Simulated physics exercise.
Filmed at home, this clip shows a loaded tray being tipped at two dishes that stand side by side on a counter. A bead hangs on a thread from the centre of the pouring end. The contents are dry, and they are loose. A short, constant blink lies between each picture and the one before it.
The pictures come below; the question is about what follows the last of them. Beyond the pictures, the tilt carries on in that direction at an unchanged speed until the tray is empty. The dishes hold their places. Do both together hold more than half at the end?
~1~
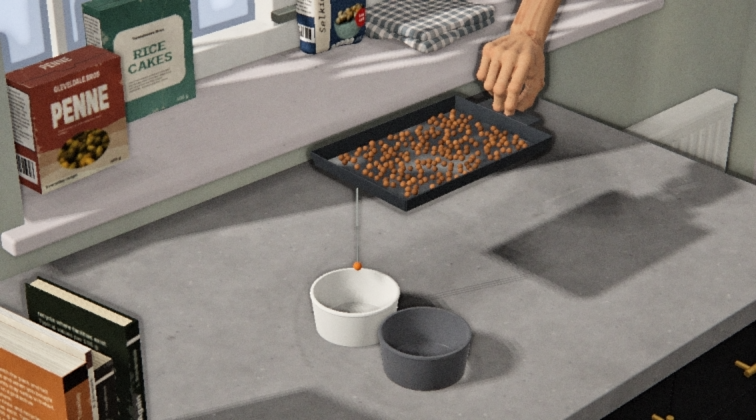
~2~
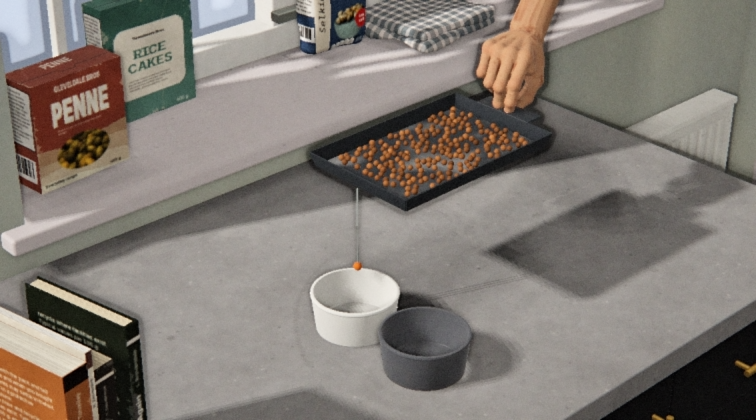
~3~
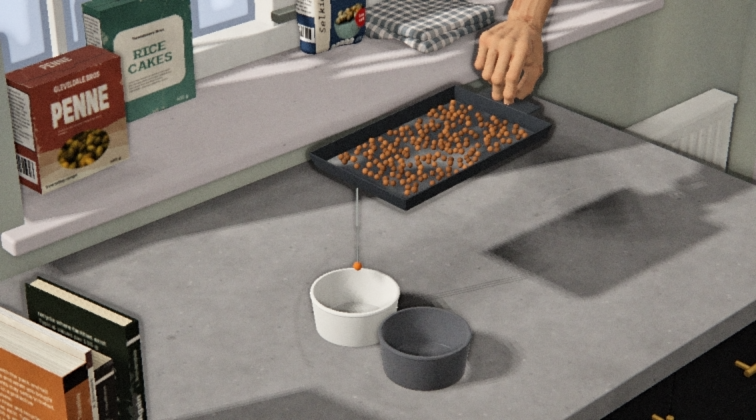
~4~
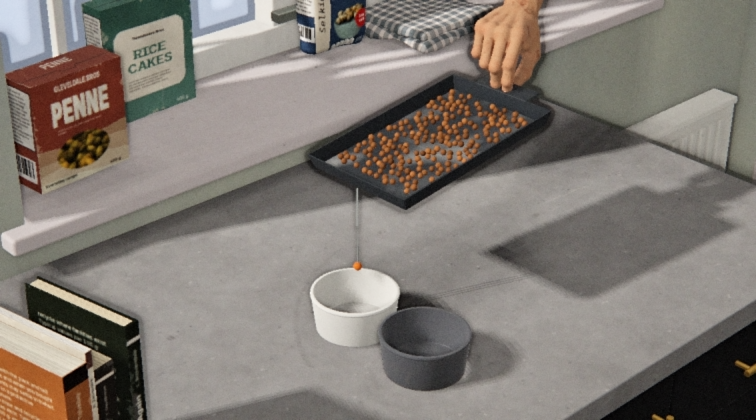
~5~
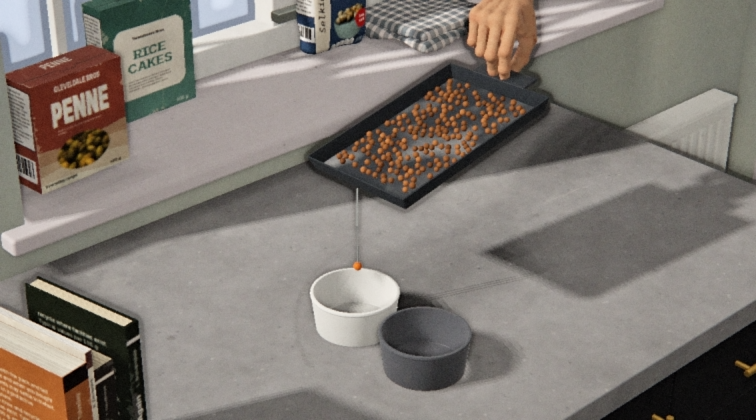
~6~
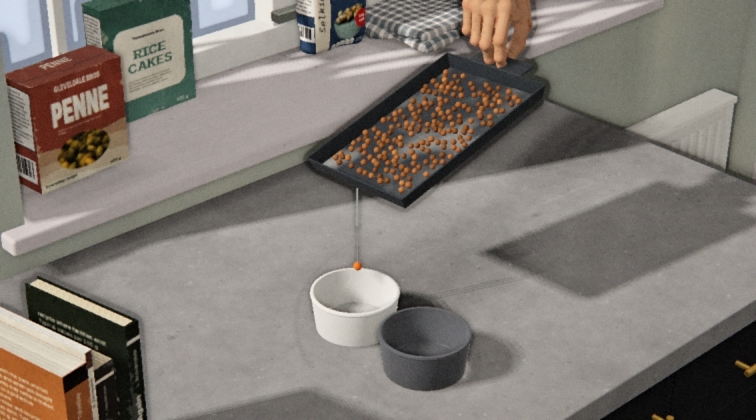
Most of the load is lost.
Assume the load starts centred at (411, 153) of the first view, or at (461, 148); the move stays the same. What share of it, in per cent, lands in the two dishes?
First case around 30 %, second case around 30 %.
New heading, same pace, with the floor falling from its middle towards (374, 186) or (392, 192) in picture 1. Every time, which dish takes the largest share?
So, the dish at the left the first time round, the dish at the left the second.
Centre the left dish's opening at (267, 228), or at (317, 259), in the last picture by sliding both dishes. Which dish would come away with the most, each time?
In the first try it's the one on the right, and in the second it's the one on the left.
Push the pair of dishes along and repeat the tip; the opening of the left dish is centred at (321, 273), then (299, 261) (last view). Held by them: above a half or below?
The dishes end up with the greater share in the first try and the greater share in the second.
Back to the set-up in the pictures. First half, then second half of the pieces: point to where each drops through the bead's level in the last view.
(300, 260) first, (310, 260) later.
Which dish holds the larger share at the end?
Winning side: Left of the pair.
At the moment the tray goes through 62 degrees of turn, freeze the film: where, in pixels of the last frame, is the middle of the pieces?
Around (342, 168).
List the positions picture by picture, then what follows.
In the first picture, corners of the pouring end (316, 152) and (406, 197), level; middle of the load (434, 153), cereal balls; left dish (323, 320); right dish (392, 363); bead on its thread (358, 266).
In the second picture, corners of the pouring end (316, 152) and (406, 197), level; middle of the load (434, 152).
In the third picture, corners of the pouring end (315, 153) and (405, 197), tipped barely, lowest at the left corner; middle of the load (434, 147).
In the fourth picture, corners of the pouring end (314, 154) and (404, 196), tipped a little, lowest at the left corner; middle of the load (433, 141).
In the fifth picture, corners of the pouring end (313, 155) and (403, 196), tipped a little, lowest at the left corner; middle of the load (431, 135).
In the sixth picture, corners of the pouring end (313, 157) and (402, 195), tipped clearly, lowest at the left corner; middle of the load (427, 131), roughly a quarter on the move; left dish (323, 320); right dish (392, 363).
Just after the last frame, tray tipped steeply; almost all on the tray; just a few outside both; about a tenth in the air.
A moment on, tray tipped past a quarter turn; about a tenth on the tray; about a tenth in the left dish; roughly half outside both; roughly a quarter in the air.
Further on, tray tipped past a quarter turn; roughly a quarter in the left dish; the larger part outside both.
When it is over, tray tipped past a quarter turn; not one in the right dish; roughly a quarter in the left dish; the larger part outside both.
